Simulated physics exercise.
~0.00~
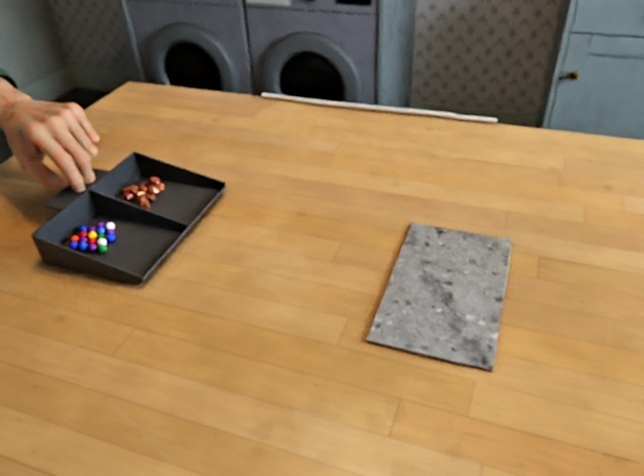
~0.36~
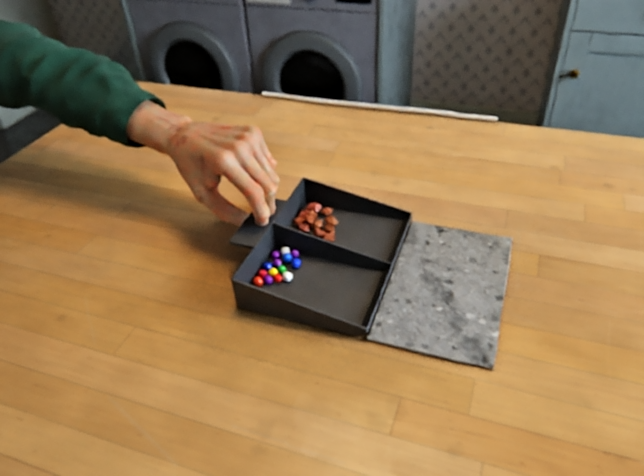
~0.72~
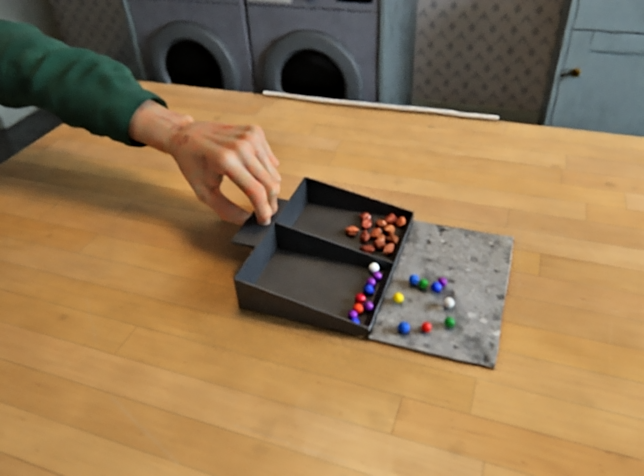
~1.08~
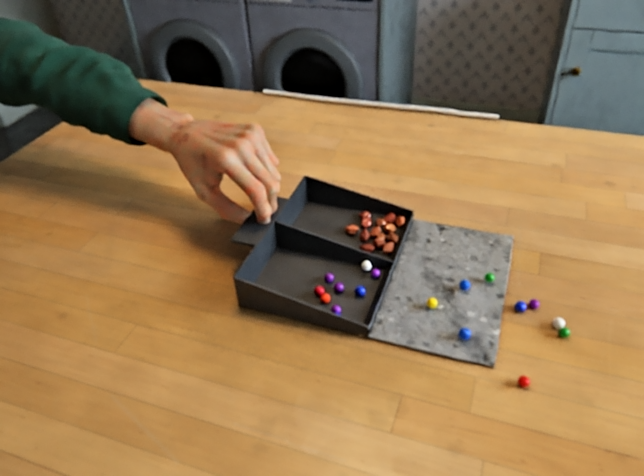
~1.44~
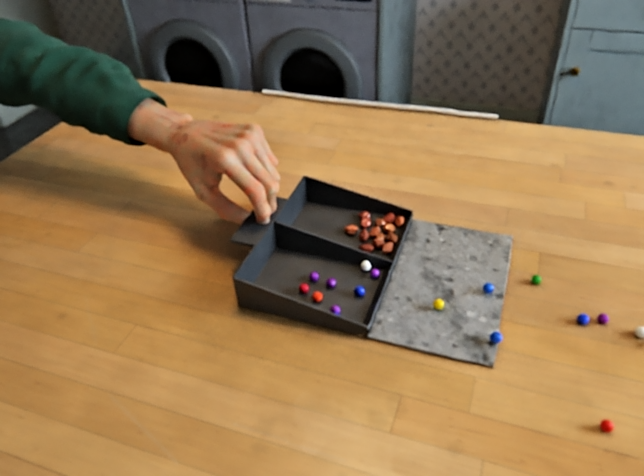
In this clip, a hand slides a divided black tray rightward across a wooden counter until it stops against a gray slab; colorful beads spill partly over the front, rolling across the slab and onto the counter, while reddish-brown pieces shift forward but stay inside.
